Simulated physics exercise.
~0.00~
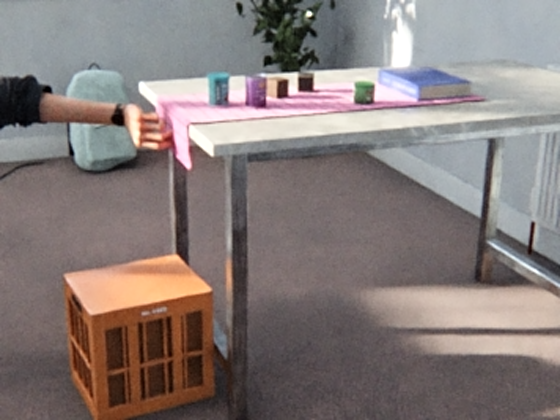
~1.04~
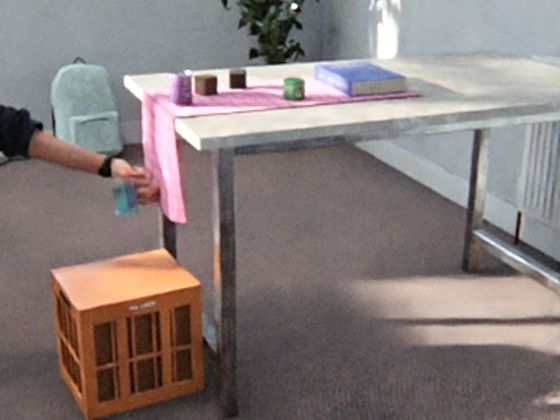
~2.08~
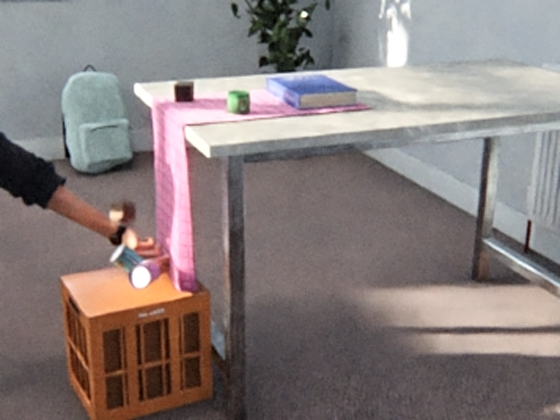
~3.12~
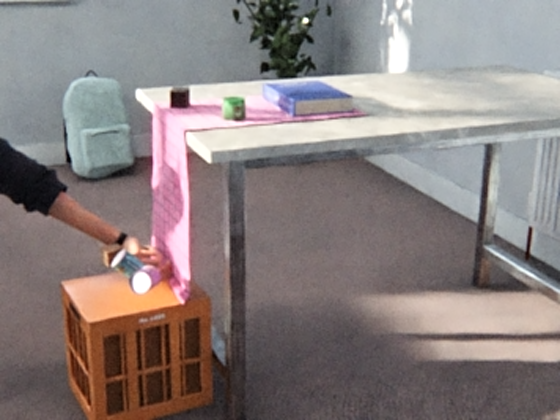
In a grey-carpeted room, a hand pulled a pink cloth off the end of a table until it hung down to an orange crate, and a turquoise can, a purple can and a brown cube went over the edge, while the green pot and blue book stayed on top.
